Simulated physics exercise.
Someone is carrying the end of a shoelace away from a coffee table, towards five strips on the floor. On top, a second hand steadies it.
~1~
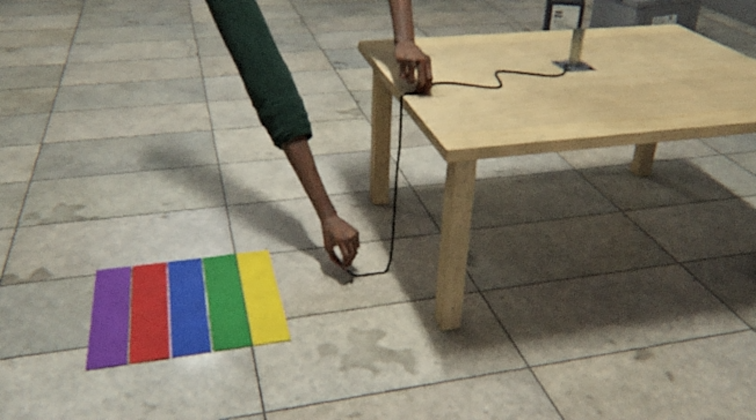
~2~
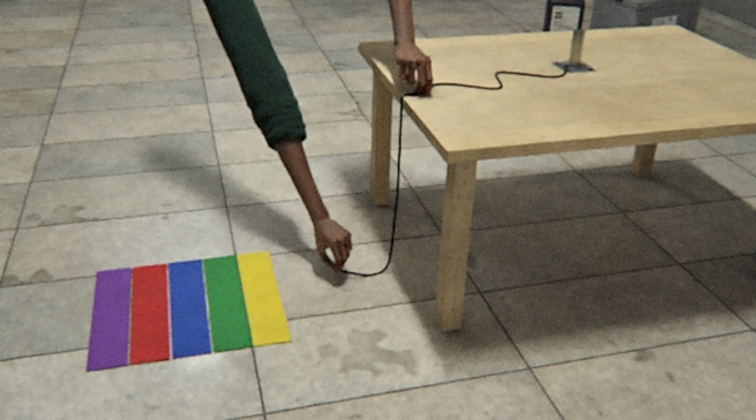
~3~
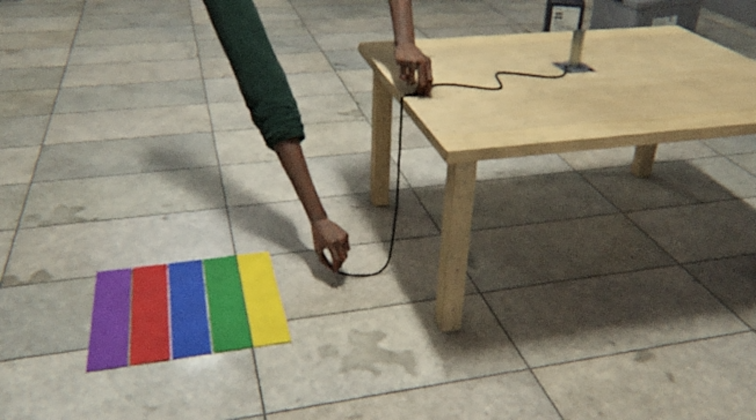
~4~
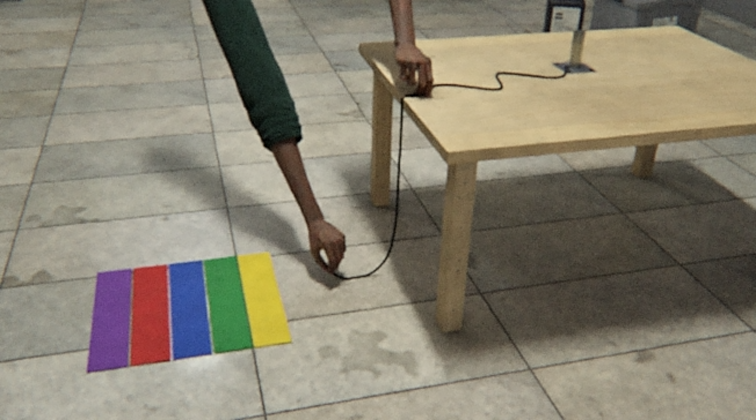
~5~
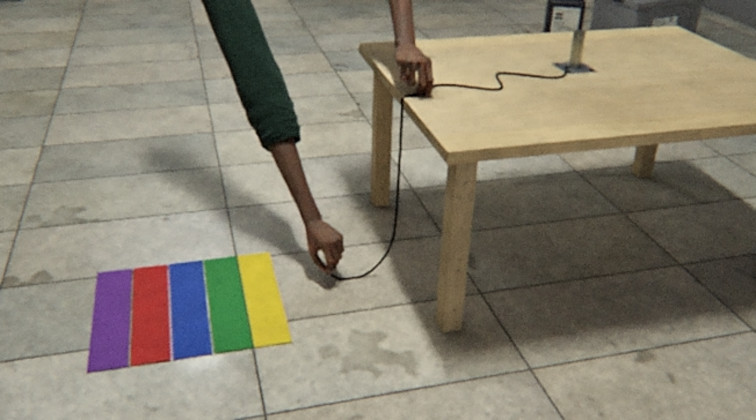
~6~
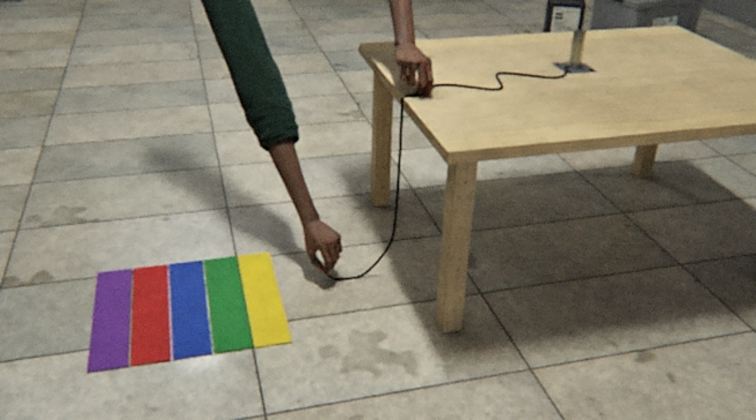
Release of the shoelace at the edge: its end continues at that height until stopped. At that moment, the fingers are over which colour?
Over the red one.
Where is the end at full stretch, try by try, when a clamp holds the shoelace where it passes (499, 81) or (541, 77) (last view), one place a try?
The two answers, in sequence: (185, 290) and (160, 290).
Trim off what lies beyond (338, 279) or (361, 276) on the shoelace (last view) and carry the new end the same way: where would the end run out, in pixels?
It would end up close to (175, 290), then close to (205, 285).
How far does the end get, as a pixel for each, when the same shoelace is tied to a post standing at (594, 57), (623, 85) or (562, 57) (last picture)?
About (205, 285), then (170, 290), then (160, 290).
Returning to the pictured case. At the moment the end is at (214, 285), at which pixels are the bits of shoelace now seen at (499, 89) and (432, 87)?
One is near (450, 87), the other near (396, 113).
Soon after, end near (213, 285); over green.
Then, end near (171, 290); over blue.
At full stretch, end near (145, 294); over red. Over red.
